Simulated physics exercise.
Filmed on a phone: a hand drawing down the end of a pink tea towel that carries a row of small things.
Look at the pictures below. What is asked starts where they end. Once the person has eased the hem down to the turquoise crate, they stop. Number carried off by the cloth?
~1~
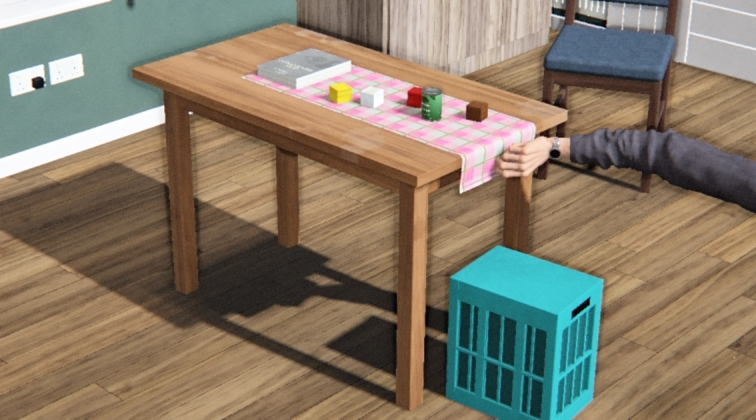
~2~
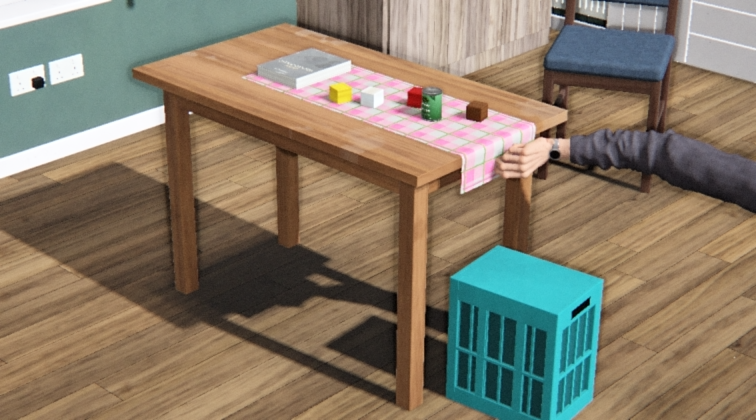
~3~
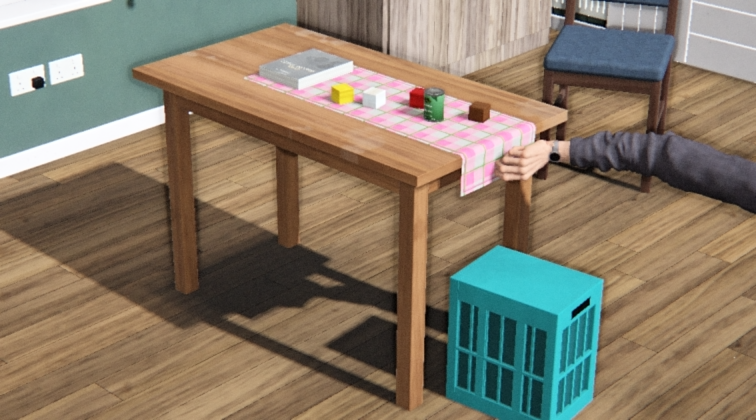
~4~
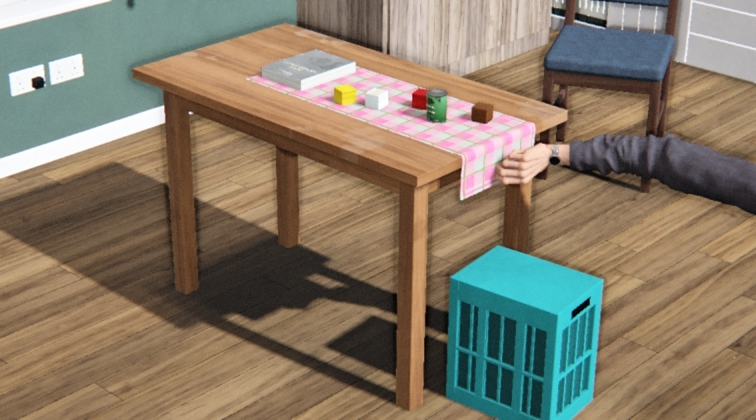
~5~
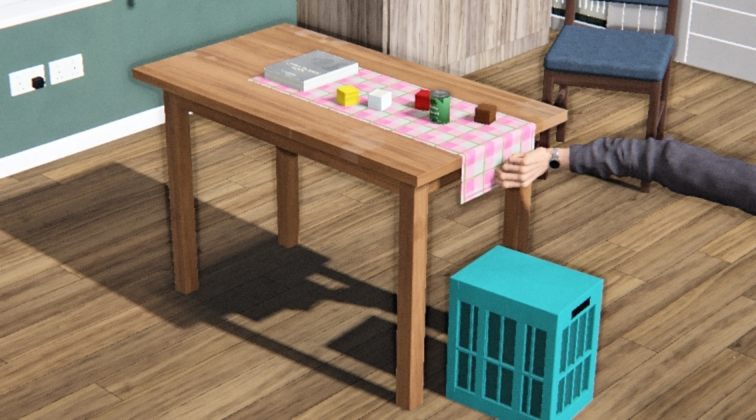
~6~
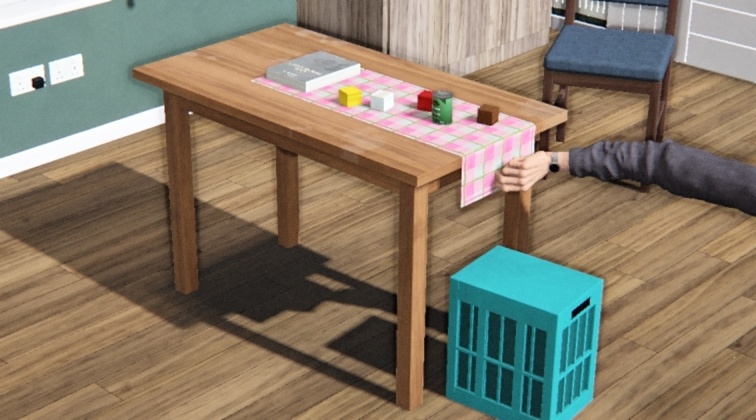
Oh, the ones that fall number just the two this time.
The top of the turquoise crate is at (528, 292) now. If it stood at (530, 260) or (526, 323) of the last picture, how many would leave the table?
Over the edge go 1 and 3.
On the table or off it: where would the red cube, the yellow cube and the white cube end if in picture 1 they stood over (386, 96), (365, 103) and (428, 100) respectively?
The red cube remains up; the yellow cube holds on; the white cube holds on.
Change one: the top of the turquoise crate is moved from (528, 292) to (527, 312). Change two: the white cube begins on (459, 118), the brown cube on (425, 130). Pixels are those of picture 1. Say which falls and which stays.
White cube: Lost; brown cube: Lost.
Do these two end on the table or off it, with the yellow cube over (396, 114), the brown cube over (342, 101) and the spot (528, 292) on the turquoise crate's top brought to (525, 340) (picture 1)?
In the end the yellow cube gets dislodged; meanwhile the brown cube rides it out.
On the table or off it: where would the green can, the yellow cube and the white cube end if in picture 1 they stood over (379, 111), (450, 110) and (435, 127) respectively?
Green can safe, yellow cube lost, white cube lost.
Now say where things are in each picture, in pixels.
Hem (460, 193); brown cube (477, 104); green can (432, 91); red cube (418, 90); white cube (372, 90); yellow cube (340, 86); top of the crate (528, 292), in the first picture.
Hem (461, 194); brown cube (477, 104), in the second picture.
Hem (461, 196); green can (434, 91), in the third picture.
Hem (461, 200); red cube (423, 92); top of the crate (528, 292), in the fourth picture.
Hem (461, 204); white cube (380, 93), in the fifth picture.
Hem (461, 207); brown cube (488, 108); green can (443, 94); red cube (429, 94); white cube (382, 94); yellow cube (350, 90), in the sixth picture.
Soon after, hem near (497, 222); all still up.
After that, hem on the crate; brown cube and green can gone.
In the end, hem on the crate; brown cube and green can gone. The table loses two.
